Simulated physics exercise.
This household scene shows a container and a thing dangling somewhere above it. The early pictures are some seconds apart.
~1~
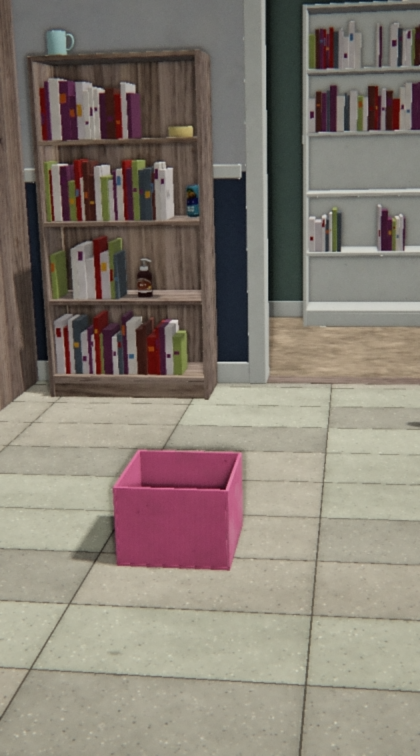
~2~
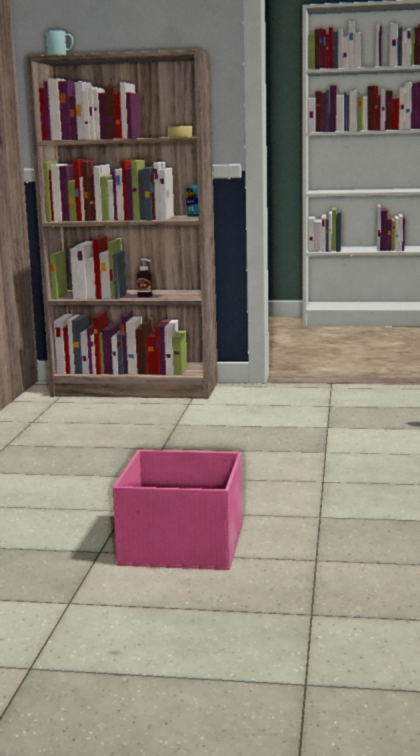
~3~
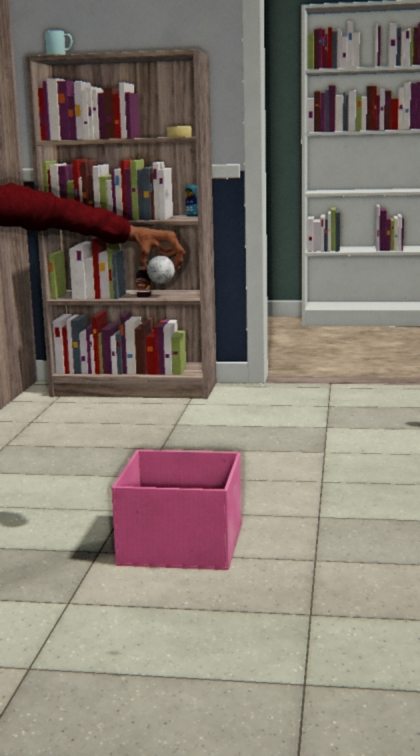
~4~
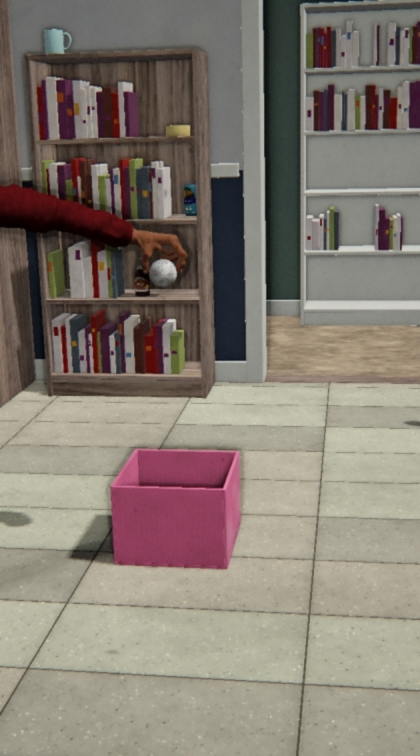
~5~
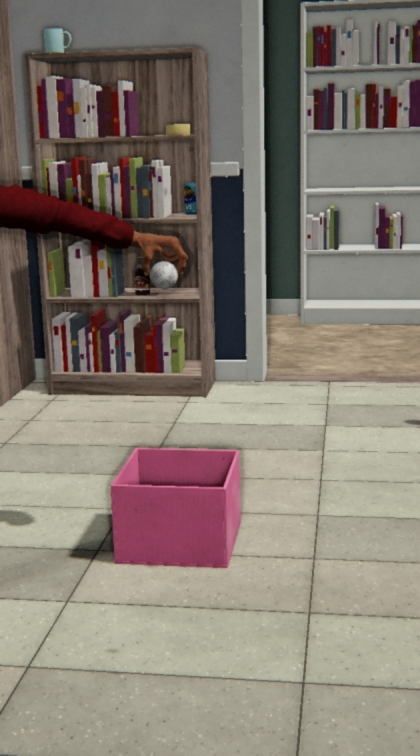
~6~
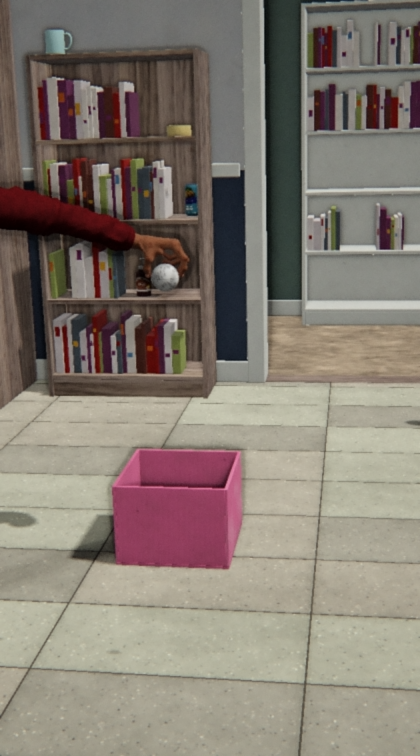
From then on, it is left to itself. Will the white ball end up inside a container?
Yes.
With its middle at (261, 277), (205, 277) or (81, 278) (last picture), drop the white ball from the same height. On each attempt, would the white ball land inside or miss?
The first time it drops outside, the second time it gets in, the third time it drops outside.
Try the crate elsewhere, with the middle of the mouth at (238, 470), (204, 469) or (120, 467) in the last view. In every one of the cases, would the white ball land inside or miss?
Trial 1: It finishes off target. Trial 2: It finishes in the opening. Trial 3: It finishes off target.
Then, 0.20 s later than the last frame, white ball dropping near (167, 325).
Then, 0.36 s later than the last frame, white ball dropping near (172, 458).
Then, 0.48 s later than the last frame, white ball fallen near (174, 515).
When it is over, the white ball drops into the container, near (175, 529).
